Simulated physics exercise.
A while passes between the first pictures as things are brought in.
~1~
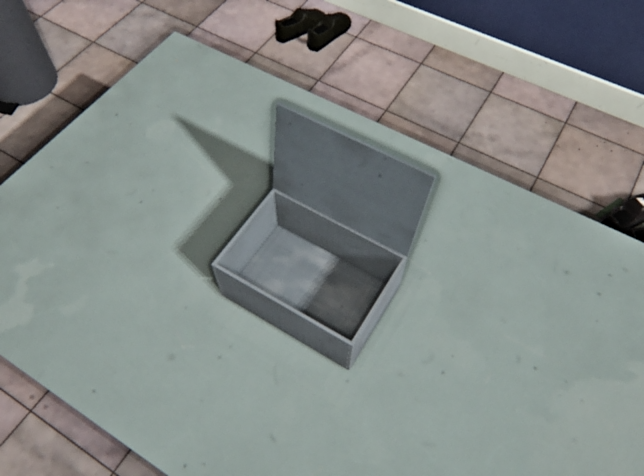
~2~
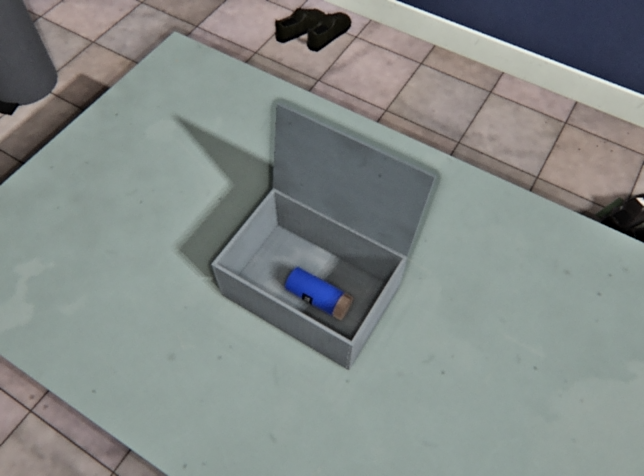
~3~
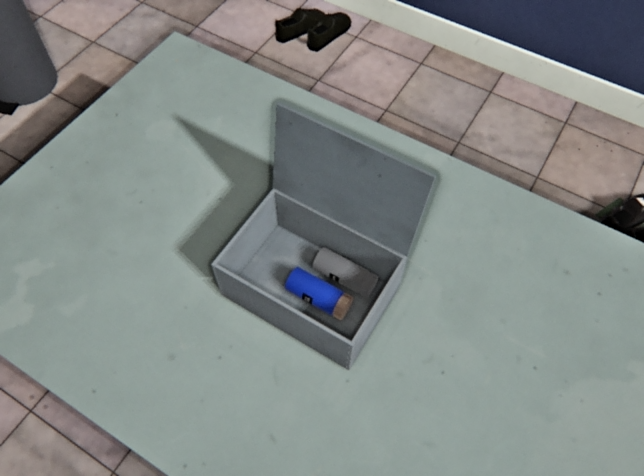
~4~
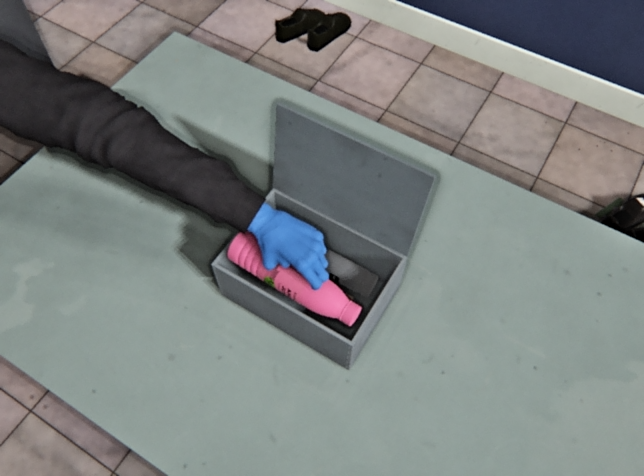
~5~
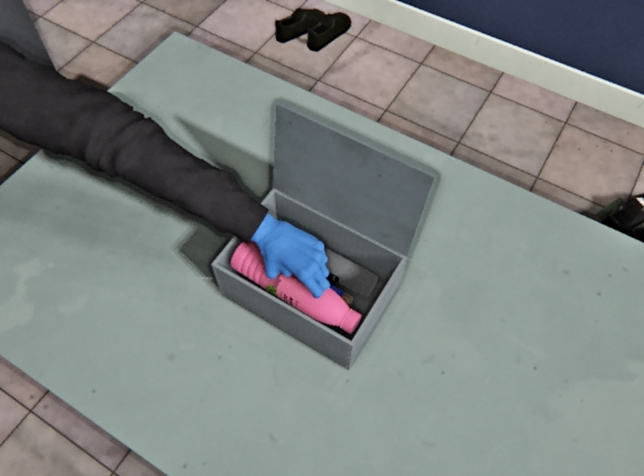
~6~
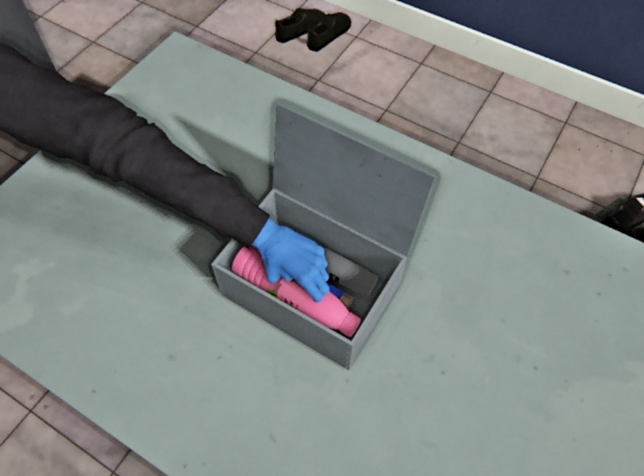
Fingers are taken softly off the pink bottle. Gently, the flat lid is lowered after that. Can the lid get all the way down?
Yes, it goes all the way down.
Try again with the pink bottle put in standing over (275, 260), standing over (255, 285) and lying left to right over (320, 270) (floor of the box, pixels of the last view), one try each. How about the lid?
The lid stays partly open the first time, stays partly open the second time and goes all the way down the third time.
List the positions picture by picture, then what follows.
In the first frame, the last thing is not in view yet.
In the second frame, the last thing is not in view yet; blue shaker (319, 293).
In the third frame, the last thing is not in view yet; blue shaker (319, 293).
The fourth frame shows still above its spot; pink bottle (294, 279).
The fifth frame shows still above its spot; pink bottle (296, 288).
The sixth frame shows put in, still held; pink bottle (297, 292).
Then, 1.30 s after the last picture, lid 82° above the rim; pink bottle rolled about its own width near (300, 298); blue shaker rolled a little.
Then, 1.80 s after the last picture, lid 31° above the rim; pink bottle rolled about its own width near (300, 298); blue shaker rolled a little.
At rest, lid shut; moved from the start, pink bottle; the other 2 in place. Seen from the same camera at the end, pink bottle near (300, 298).
